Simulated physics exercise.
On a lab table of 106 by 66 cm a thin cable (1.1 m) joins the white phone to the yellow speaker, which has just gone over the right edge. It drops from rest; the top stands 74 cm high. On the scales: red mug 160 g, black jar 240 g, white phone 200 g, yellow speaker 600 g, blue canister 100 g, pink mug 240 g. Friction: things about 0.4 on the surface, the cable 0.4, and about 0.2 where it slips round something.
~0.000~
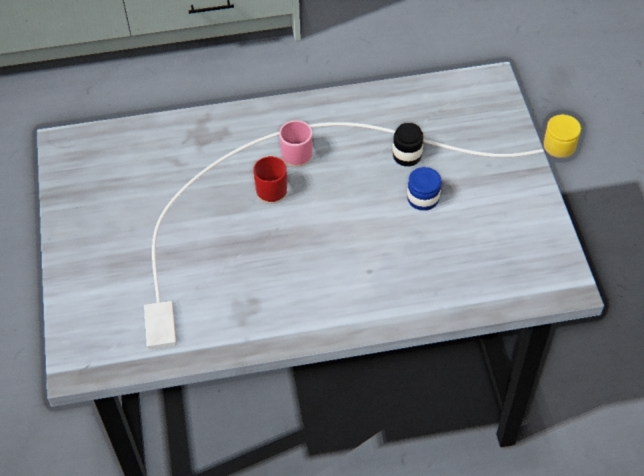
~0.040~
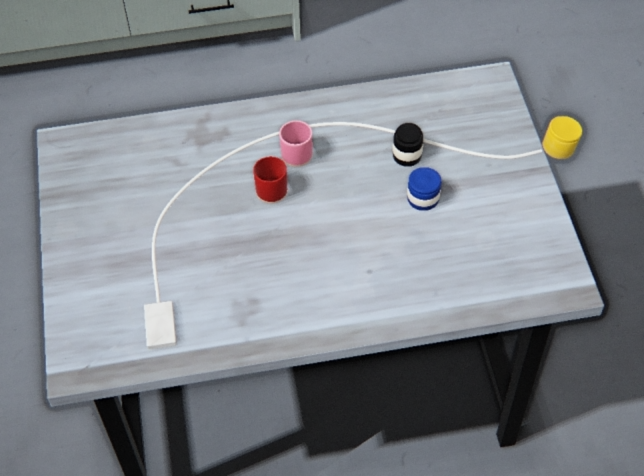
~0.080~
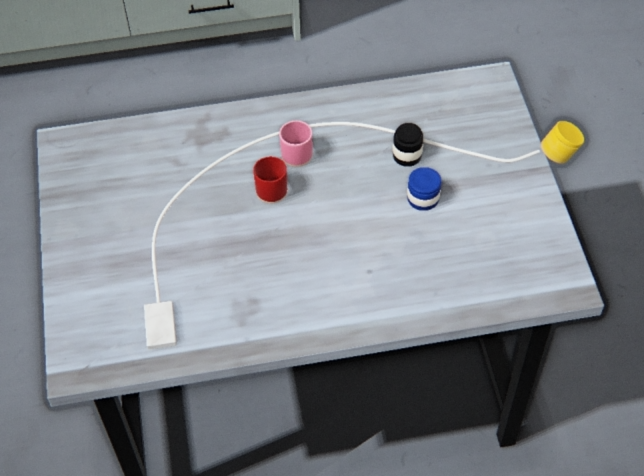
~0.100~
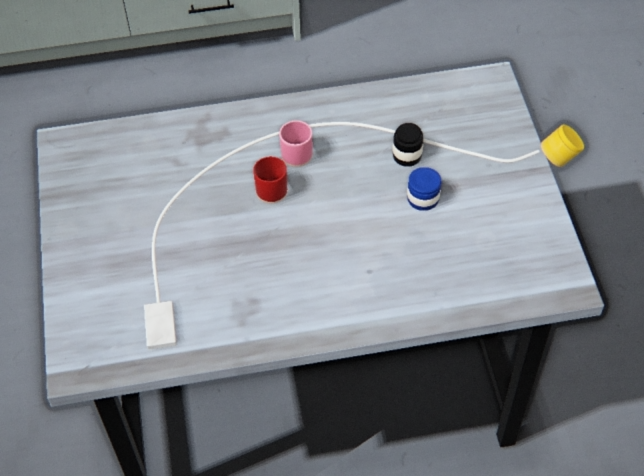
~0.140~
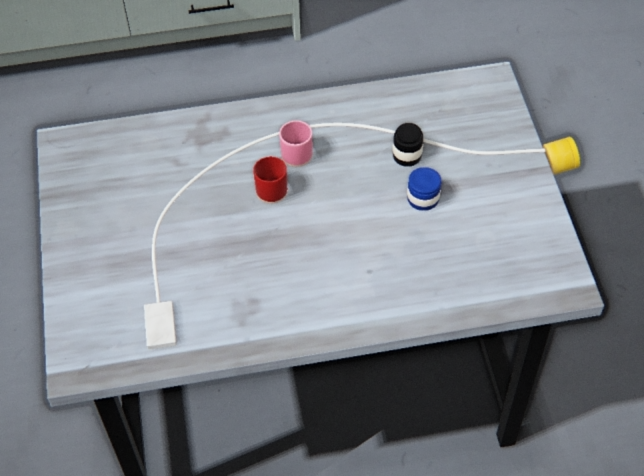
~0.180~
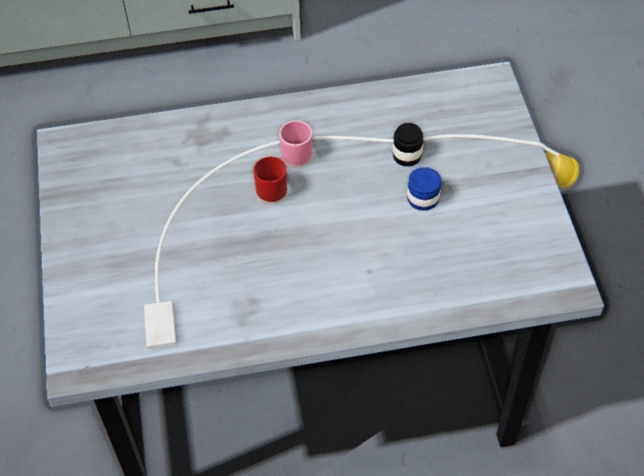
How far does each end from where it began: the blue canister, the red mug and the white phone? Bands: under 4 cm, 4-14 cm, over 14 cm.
In order: The blue canister hardly moves; the red mug slides into the middle band; the white phone reaches the top band.
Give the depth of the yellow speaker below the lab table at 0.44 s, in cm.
Some 35 cm.
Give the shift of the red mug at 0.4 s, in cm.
About 1 cm.
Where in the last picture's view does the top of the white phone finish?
Near (354, 111).
At 0.4 s, the cable's tail end at (230, 252); white phone 16 cm off its start, red mug 1 cm off its start, pink mug 11 cm off its start.
At 0.7 s, the cable's tail end at (308, 171); white phone 43 cm off its start, red mug 8 cm off its start, yellow speaker over the edge.
At 0.9 s, the cable's tail end at (368, 129); white phone 64 cm off its start at (350, 114), red mug 8 cm off its start at (302, 188), yellow speaker over the edge.
At 1.2 s, the cable's tail end at (369, 128); white phone 65 cm off its start, red mug 8 cm off its start, yellow speaker over the edge.
At 2.4 s, the cable's tail end at (369, 128); white phone 65 cm off its start at (354, 111), red mug 8 cm off its start at (302, 188), blue canister 0 cm off its start at (425, 179), yellow speaker over the edge.
